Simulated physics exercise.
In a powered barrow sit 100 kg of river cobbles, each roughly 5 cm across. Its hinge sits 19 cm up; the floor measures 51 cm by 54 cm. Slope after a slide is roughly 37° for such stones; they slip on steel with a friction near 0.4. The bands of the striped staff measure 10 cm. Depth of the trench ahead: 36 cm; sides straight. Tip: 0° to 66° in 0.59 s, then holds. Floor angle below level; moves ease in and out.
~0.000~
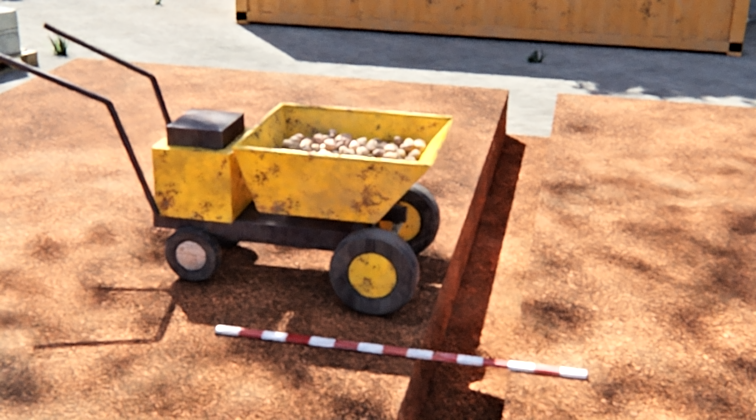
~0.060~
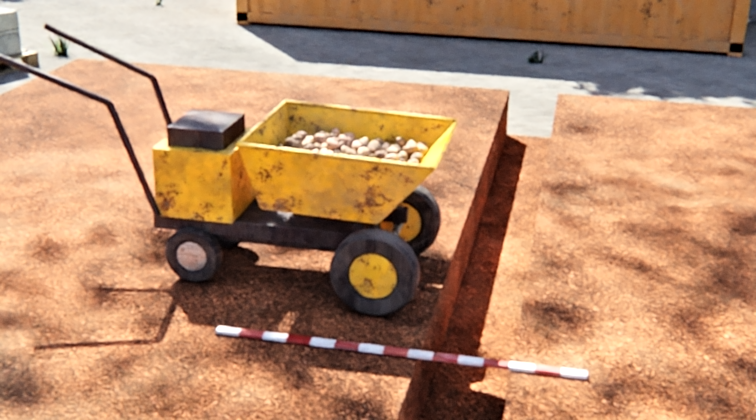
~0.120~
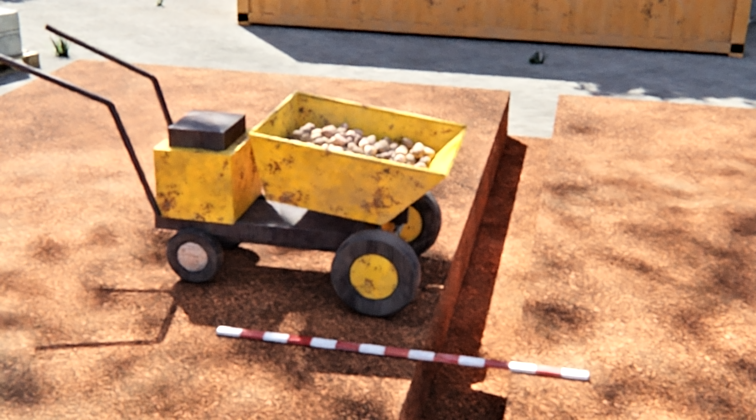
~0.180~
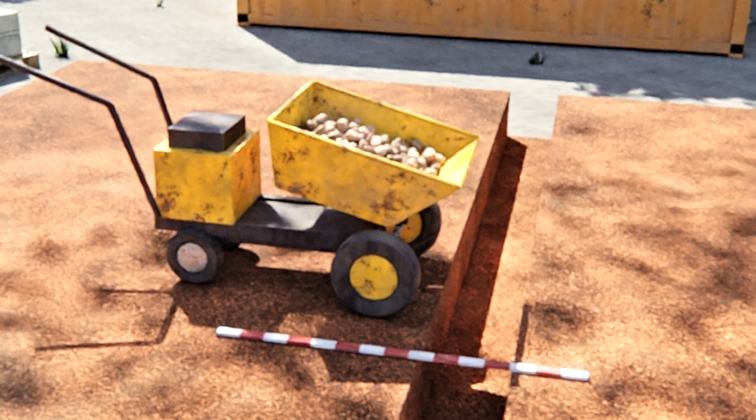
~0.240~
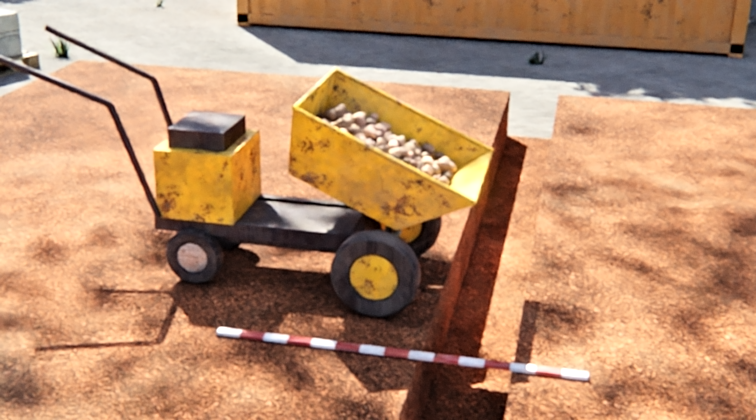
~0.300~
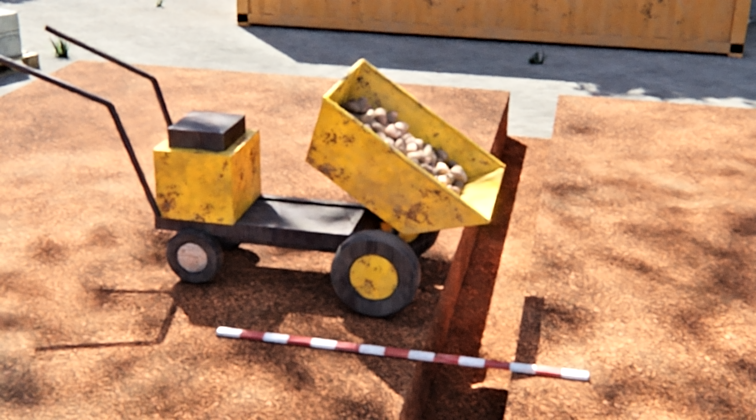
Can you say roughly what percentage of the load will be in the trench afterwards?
Roughly 28 per cent, I would say.
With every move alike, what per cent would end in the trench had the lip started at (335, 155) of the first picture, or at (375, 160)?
Result: Close to 100 then close to 70 per cent.
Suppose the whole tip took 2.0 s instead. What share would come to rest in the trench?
Around 50 per cent would end in the trench.
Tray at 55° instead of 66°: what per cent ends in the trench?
Trench share: Approx. 10%.
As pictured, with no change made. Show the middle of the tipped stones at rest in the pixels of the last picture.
Their centre sits close to (566, 300).
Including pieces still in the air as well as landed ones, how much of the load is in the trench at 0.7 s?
Close to 0 per cent at that time.
After 0.4 s the floor is at 55°; 100 % in the tray; the foremost stones are at (479, 224).
After 0.7 s the floor is at 66°; 92 % in the tray, 1 % in the trench, 7 % past the trench; the foremost stones are at (557, 290).
After 1.0 s the floor is at 66°; 34 % in the tray, 2 % in the trench, 64 % past the trench; the foremost stones are at (708, 324).
After 3.0 s the floor is at 66°; 0 % in the tray, 28 % in the trench, 72 % past the trench; the foremost stones are past the picture's edge.
